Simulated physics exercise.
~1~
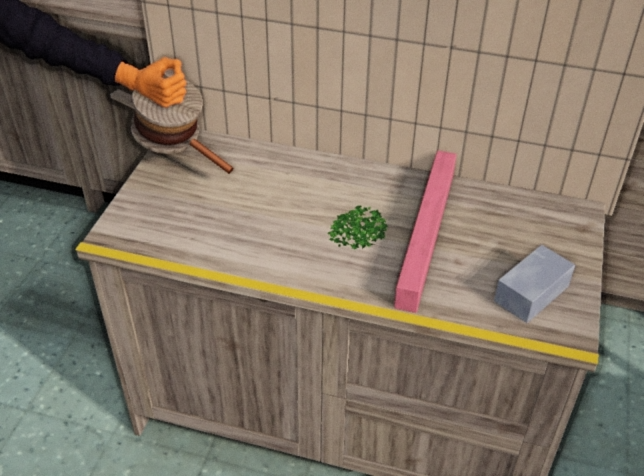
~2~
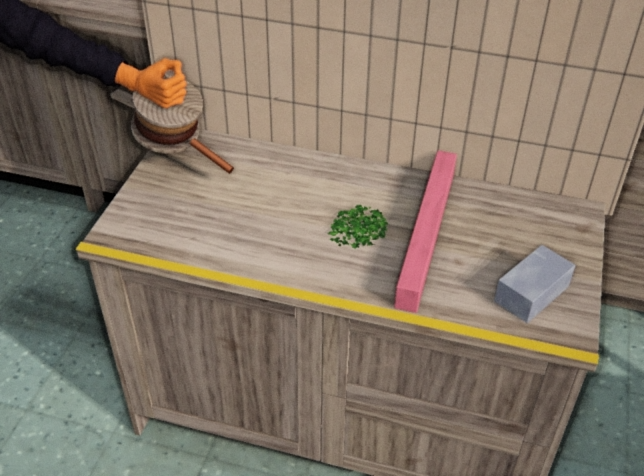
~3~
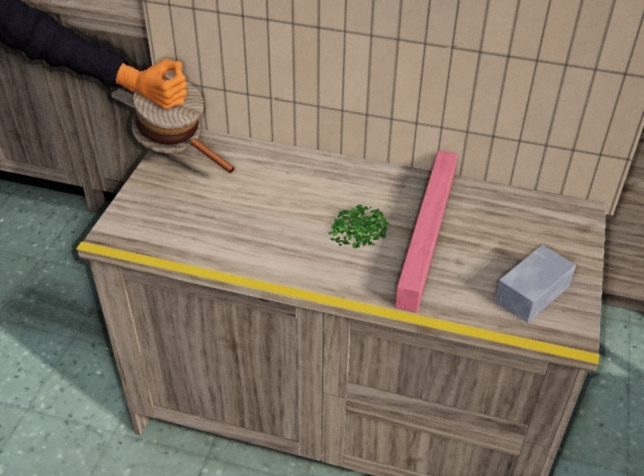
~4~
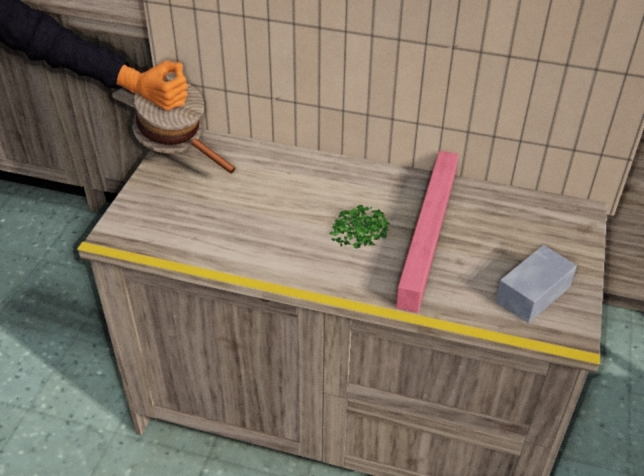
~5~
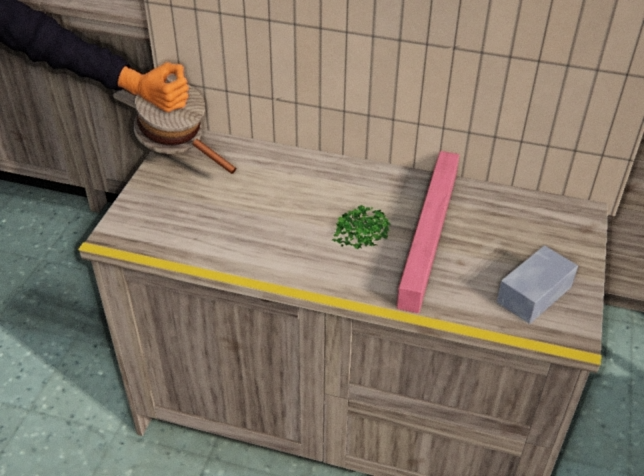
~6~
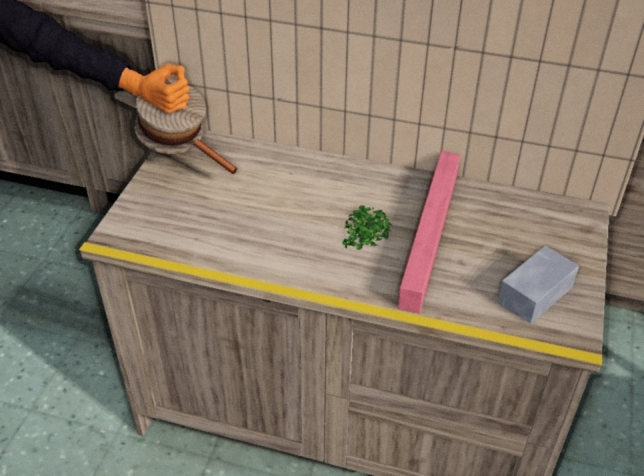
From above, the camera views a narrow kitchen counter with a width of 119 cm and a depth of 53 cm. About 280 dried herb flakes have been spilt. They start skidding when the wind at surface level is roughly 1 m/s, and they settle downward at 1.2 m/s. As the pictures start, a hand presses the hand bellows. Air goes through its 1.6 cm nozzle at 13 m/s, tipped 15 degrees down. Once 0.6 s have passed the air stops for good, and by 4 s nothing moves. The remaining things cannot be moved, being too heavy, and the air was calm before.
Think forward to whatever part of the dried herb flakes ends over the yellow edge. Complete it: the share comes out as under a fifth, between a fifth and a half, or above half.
It comes out as under a fifth.
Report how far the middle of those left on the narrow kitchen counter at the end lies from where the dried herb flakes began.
Distance: Approx. 10 cm.
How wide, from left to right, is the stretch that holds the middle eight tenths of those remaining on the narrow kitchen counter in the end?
About 0 cm.
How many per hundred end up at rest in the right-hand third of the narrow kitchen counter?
I'd estimate around 0 per cent.
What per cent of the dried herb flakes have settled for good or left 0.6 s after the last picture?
About 80 per cent.
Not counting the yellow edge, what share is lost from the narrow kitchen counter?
About 0 per cent of them.
Then, 0.6 s after the last picture the count stands so, 3 % are over the yellow edge; the middle of those left on the top is near (413, 234).
Then, 1.0 s after the last picture the count stands so, 3 % are over the yellow edge; the middle of those left on the top is near (413, 234).
Then, 2.0 s after the last picture the count stands so, 3 % are over the yellow edge; the middle of those left on the top is near (413, 234).
Then, 3.8 s after the last picture, at the end, 3 % are over the yellow edge; the middle of those left on the top is near (413, 234).
